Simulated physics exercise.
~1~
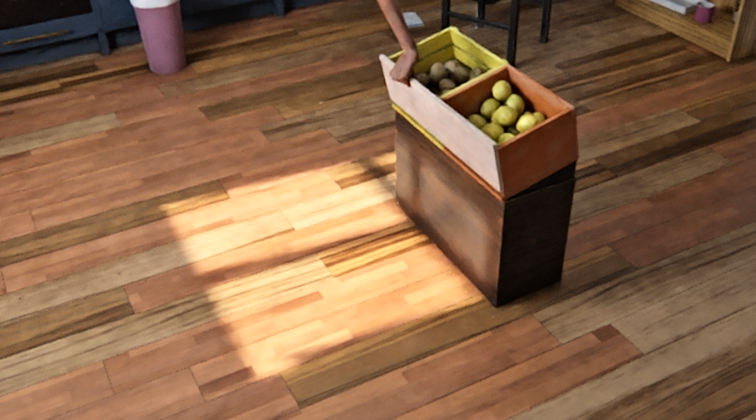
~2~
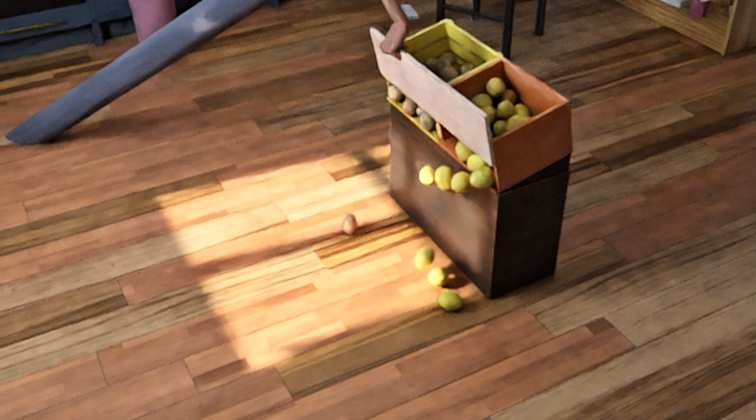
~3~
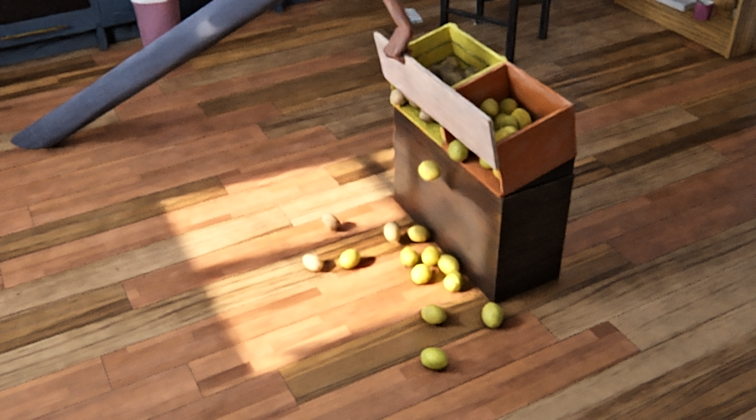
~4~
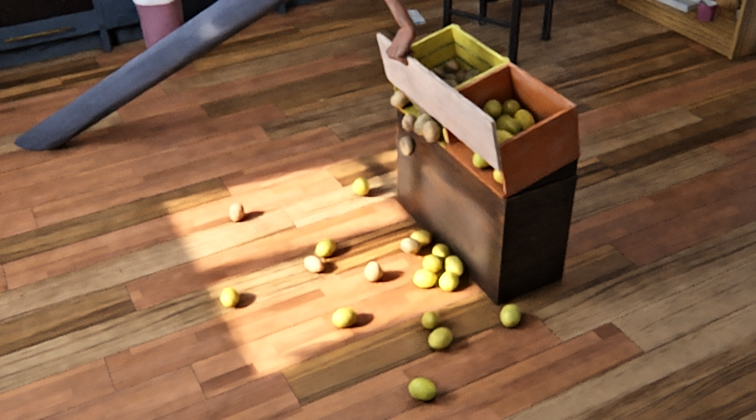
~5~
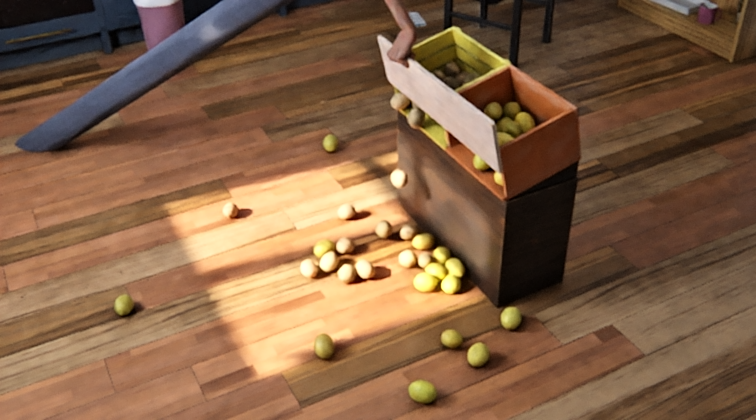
Hand lifting a sliding gate on orange and yellow chutes, lemons and potatoes spilling onto a wooden floor, some remaining inside.
